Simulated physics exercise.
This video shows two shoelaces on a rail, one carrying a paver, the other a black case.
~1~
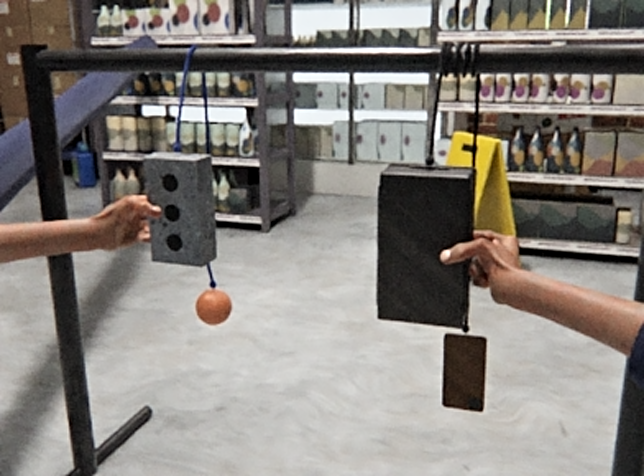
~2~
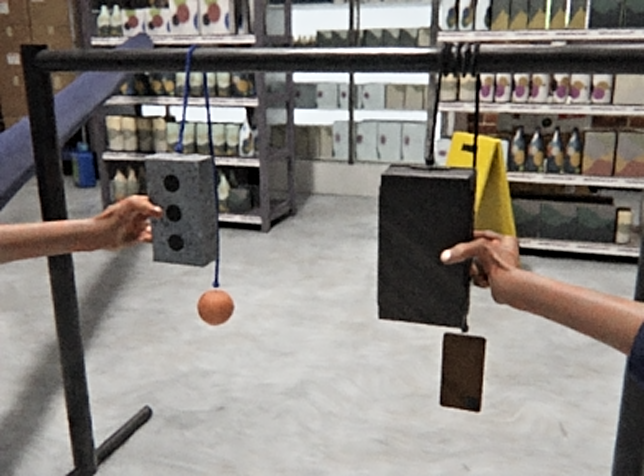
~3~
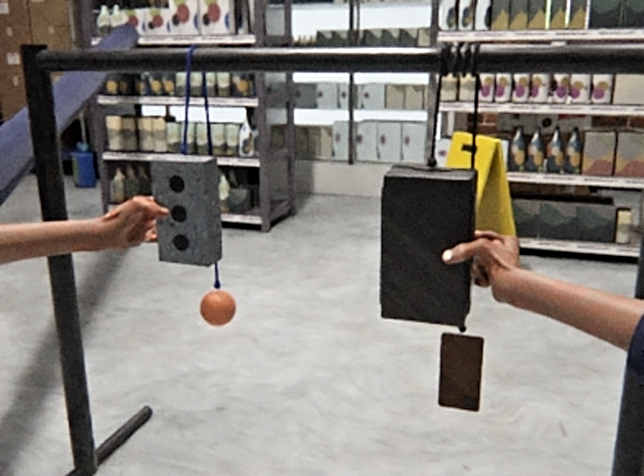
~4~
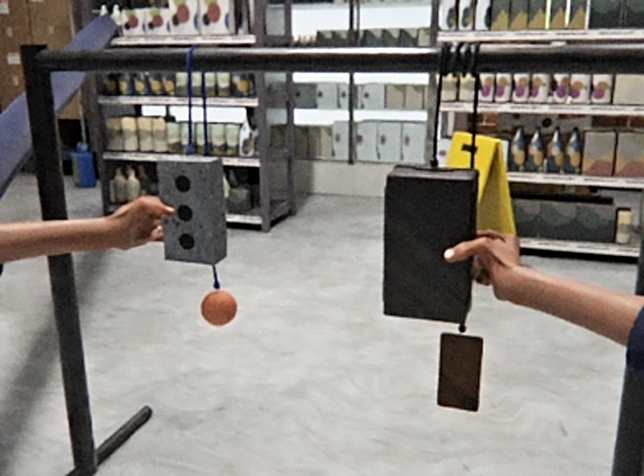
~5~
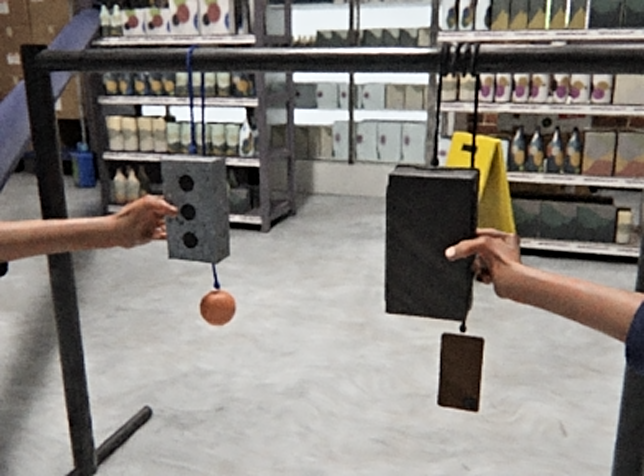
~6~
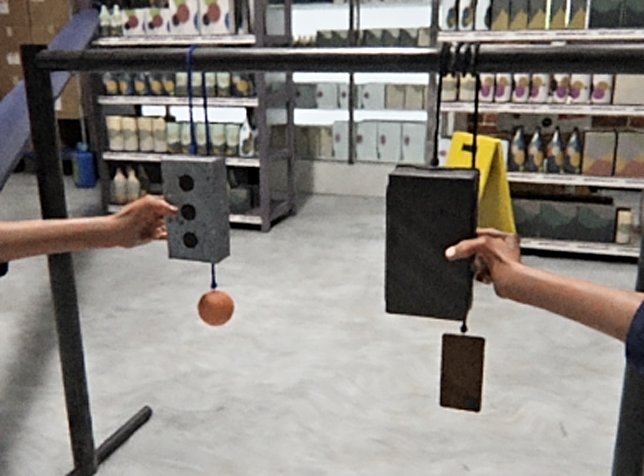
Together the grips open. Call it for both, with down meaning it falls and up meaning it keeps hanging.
Paver - down; black case - up.
Then, 0.40 s past the final frame, paver dropping near (207, 376); black case still up near (435, 238).
Then, 0.70 s past the final frame, paver on the floor near (213, 469); black case still up near (436, 236).
When it is over, paver on the floor near (213, 469); black case still up near (435, 234). The paver pulls its rope through and the black case stays hanging.
